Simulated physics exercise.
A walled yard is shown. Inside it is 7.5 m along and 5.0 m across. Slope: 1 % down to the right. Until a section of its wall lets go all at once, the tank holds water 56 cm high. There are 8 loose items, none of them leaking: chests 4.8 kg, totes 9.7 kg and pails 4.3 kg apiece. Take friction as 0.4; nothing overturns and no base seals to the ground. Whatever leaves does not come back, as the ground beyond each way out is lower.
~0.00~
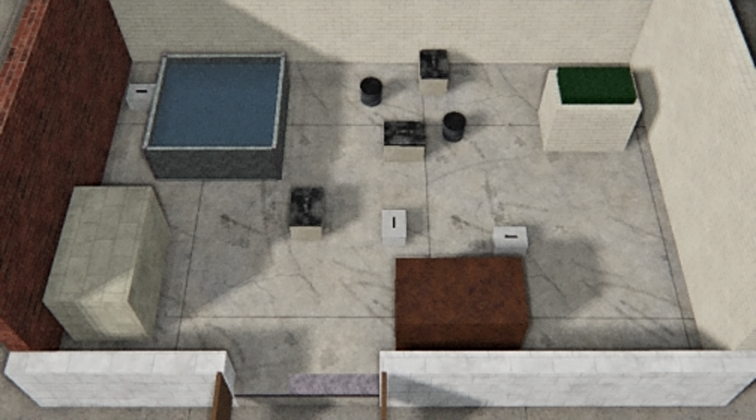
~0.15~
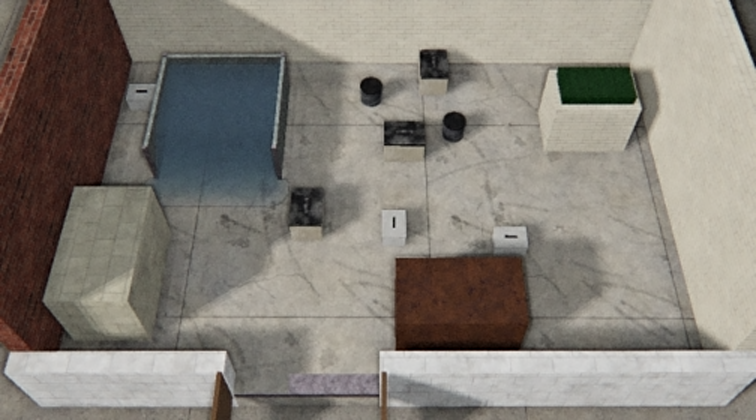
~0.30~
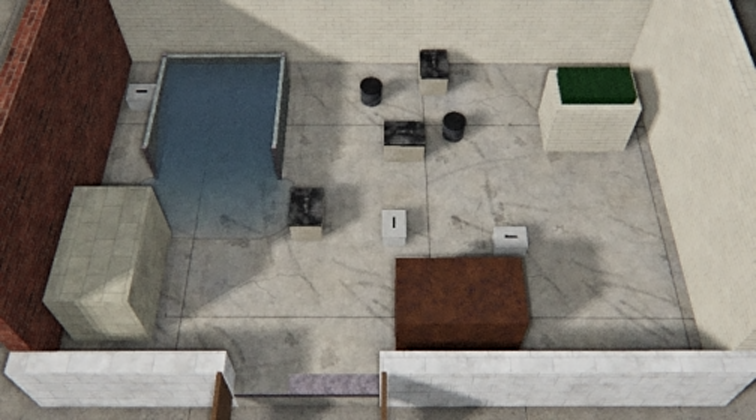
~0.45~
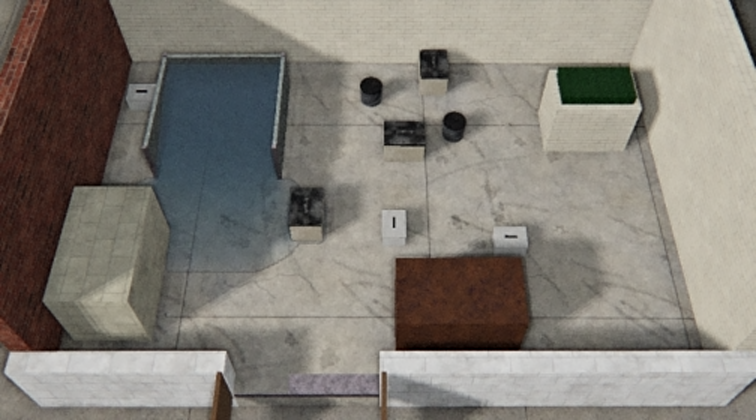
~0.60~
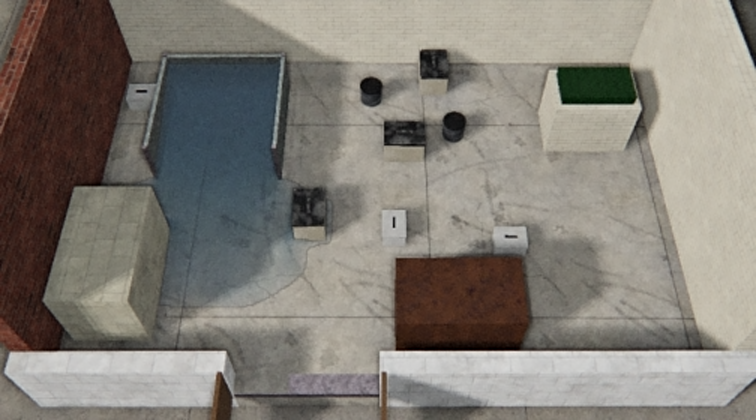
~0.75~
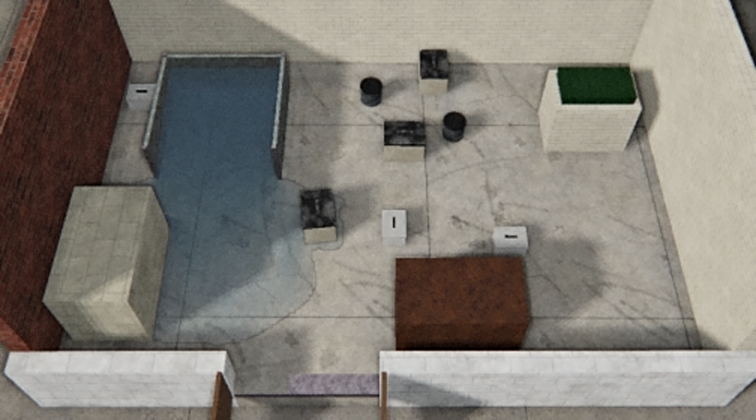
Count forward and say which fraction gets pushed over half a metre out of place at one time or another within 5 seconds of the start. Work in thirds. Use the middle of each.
My guess is the low band, short of a third.
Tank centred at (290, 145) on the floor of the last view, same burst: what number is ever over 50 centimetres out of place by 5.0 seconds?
Then 1 of them would.
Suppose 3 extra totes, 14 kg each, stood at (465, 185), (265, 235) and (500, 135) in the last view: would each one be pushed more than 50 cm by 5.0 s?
Reading them off in order: Not beyond, clears the mark, not beyond.
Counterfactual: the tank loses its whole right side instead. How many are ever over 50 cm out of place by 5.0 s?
Result: 6.
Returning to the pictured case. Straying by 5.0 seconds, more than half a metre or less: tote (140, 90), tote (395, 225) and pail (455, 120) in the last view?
First exceeding it, second falling below it, third falling below it.
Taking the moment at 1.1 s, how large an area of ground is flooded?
9.5 m2.
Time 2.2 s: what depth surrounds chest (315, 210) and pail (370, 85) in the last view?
Close to 2 and 0 centimetres.
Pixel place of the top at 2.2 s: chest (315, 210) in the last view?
(366, 216) or thereabouts.
After 1.1 s 0 of 8 are over 50 cm from their spots; 0 afloat.
After 2.2 s 1 of 8 are over 50 cm from their spots; 0 afloat.
After 3.5 s 2 of 8 are over 50 cm from their spots; 1 afloat.
After 5.0 s 2 of 8 are over 50 cm from their spots, and 2 have been at some point; 0 afloat.
